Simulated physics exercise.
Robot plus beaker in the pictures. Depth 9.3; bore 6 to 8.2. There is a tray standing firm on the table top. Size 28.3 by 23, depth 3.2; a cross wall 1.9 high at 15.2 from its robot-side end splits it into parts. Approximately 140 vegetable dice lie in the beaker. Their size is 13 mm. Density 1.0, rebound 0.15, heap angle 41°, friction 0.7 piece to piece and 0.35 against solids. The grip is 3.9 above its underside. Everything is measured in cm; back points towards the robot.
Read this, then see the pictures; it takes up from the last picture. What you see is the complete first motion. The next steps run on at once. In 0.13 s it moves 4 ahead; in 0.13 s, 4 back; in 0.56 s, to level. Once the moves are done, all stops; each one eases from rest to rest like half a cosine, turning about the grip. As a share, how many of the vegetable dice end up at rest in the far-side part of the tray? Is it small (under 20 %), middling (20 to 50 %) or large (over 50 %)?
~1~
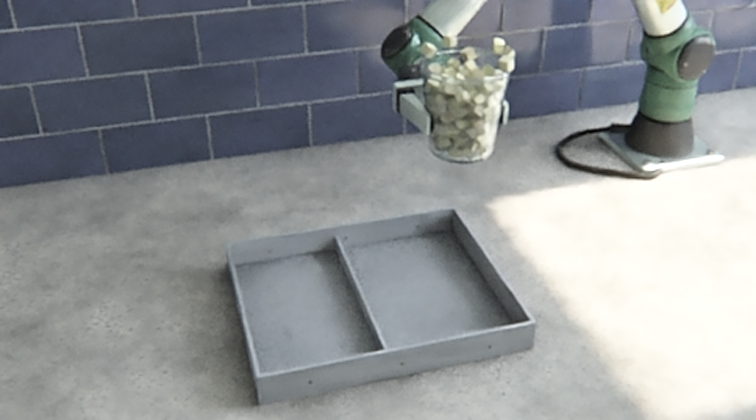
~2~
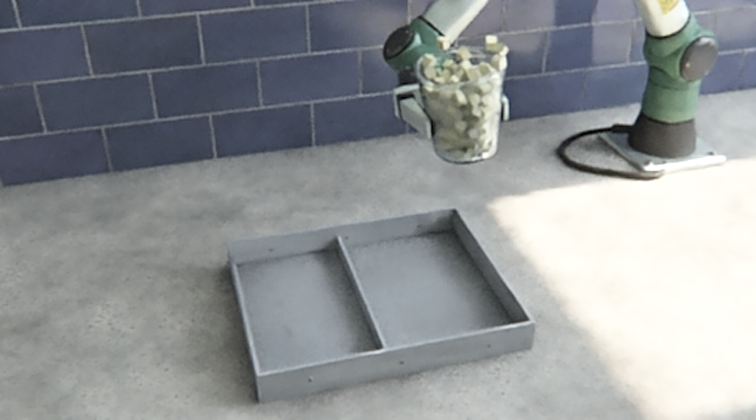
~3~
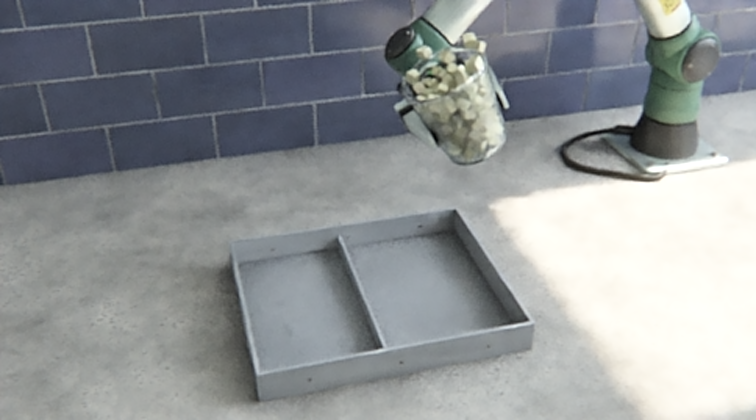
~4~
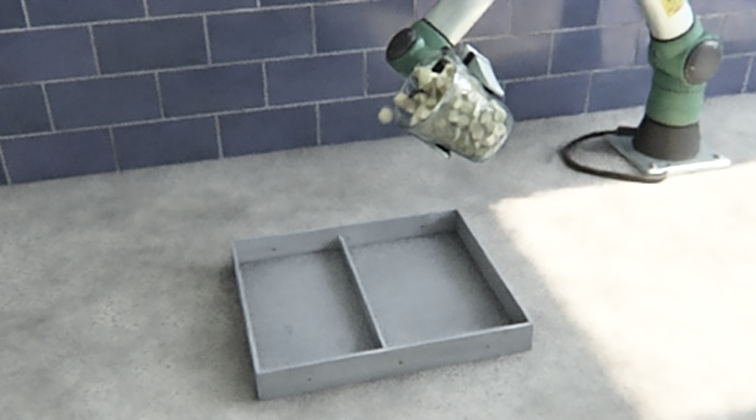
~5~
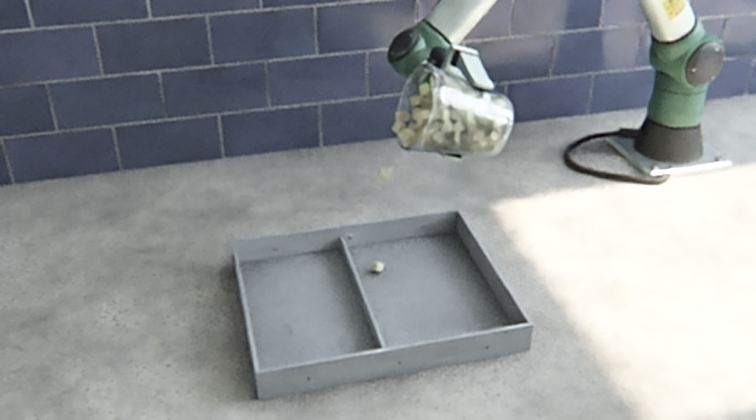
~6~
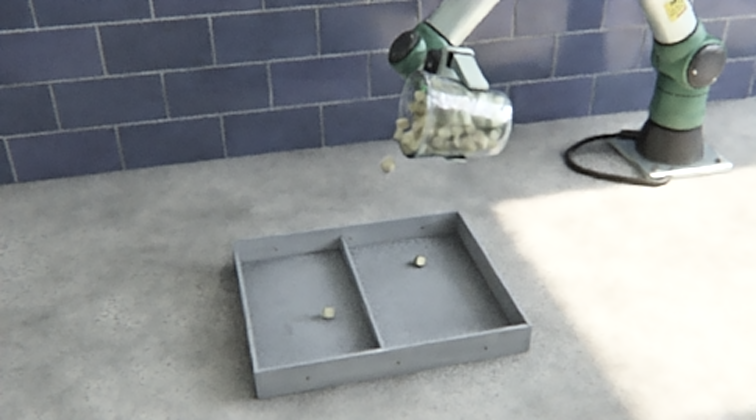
Middling.
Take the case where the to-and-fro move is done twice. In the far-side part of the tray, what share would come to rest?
Estimate: Around 45 %.
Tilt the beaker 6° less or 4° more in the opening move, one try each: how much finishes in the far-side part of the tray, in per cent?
Roughly 15 per cent on the first try and 35 per cent on the second.
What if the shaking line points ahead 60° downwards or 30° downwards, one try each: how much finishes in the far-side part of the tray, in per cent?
I'd say close to 5 percent for the first and close to 15 percent for the second.
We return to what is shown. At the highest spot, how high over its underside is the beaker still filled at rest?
8.0 cm.
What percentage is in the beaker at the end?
End share: Around 55 per cent.
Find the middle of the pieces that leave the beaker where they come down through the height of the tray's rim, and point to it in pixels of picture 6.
I'd put it somewhere near (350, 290).
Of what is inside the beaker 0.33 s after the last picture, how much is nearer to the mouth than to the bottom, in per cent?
My estimate is near 55 per cent.
Then, 0.33 s later, tilted 74° forward, highest piece 24 above the table; 80 in the beaker, 21 in the far-side part, 3 in the robot-side part, 35 in flight or on a rim.
Then, 0.66 s later, tilted 15° forward, highest piece 27 above the table; 77 in the beaker, 43 in the far-side part, 19 in the robot-side part.
Then, 1.02 s later, level, highest piece 27 above the table; 77 in the beaker, 43 in the far-side part, 19 in the robot-side part.
Then, 2.07 s later, level, highest piece 27 above the table; 77 in the beaker, 43 in the far-side part, 19 in the robot-side part.
At rest, 77 in the beaker, 43 in the far-side part, 19 in the robot-side part. That is 31 % in the far-side part of the tray.
